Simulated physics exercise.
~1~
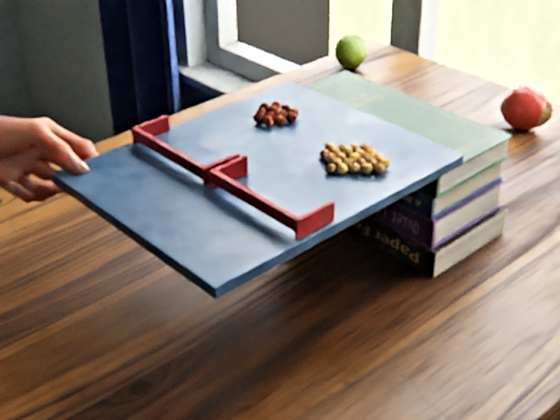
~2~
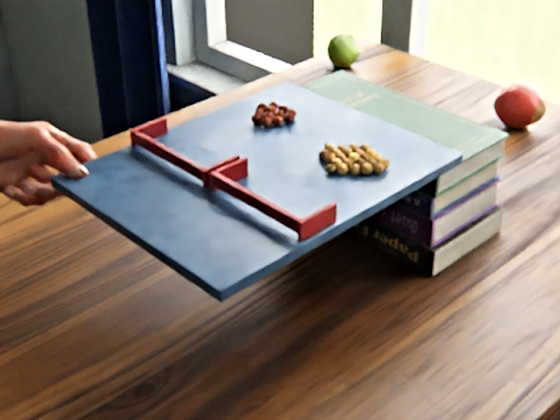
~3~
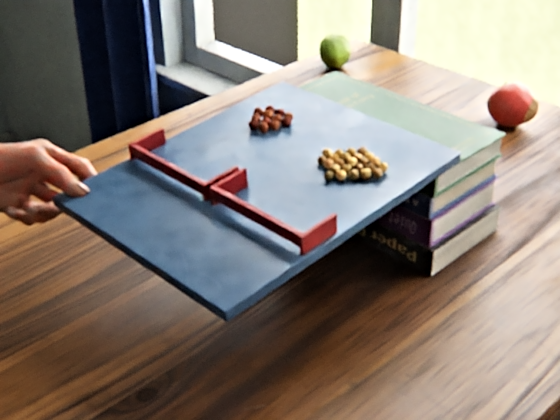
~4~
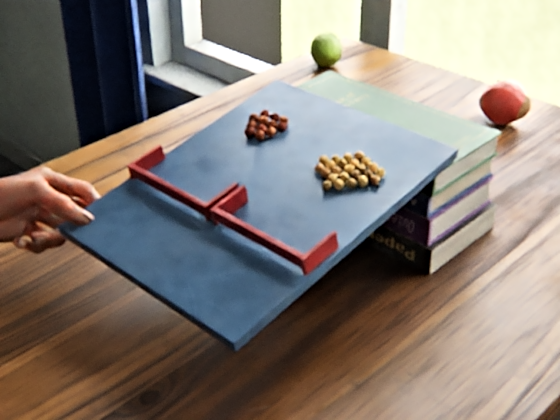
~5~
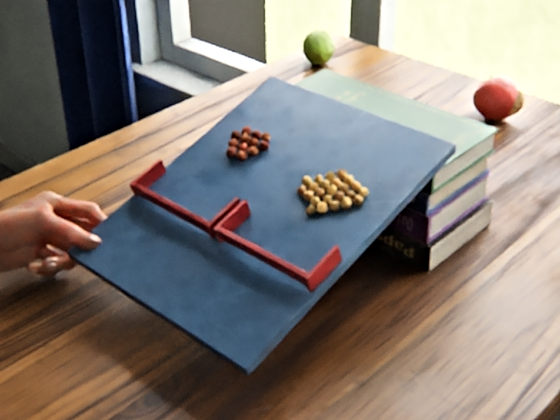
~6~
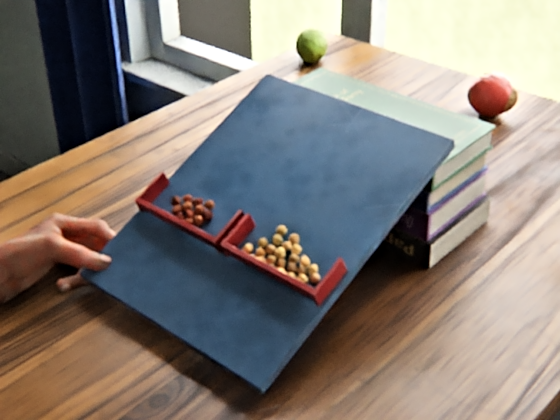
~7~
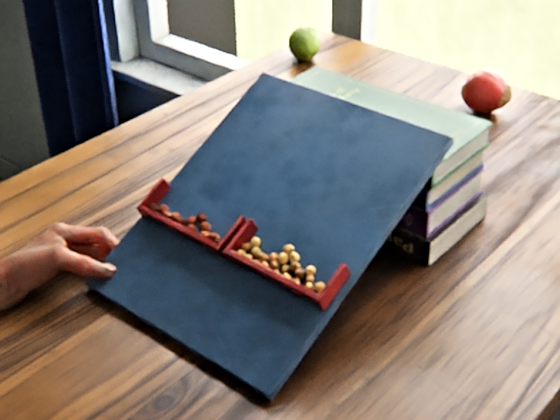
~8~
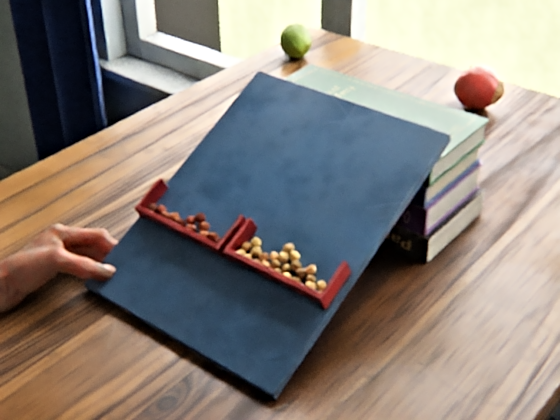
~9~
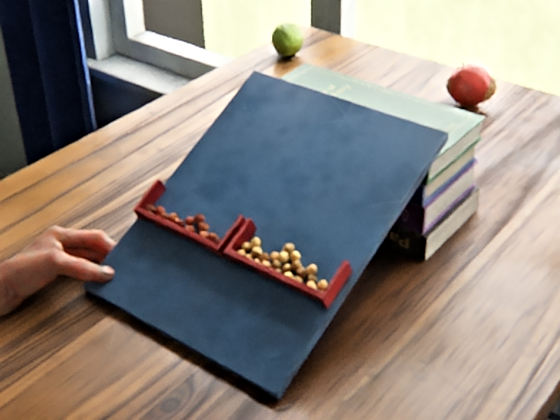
On a wooden table by a window, a hand lowers the near end of a blue board propped on stacked books, steepening it until reddish and tan bead-like pieces slide down and gather behind red barriers, where they stay as the board rests tilted.
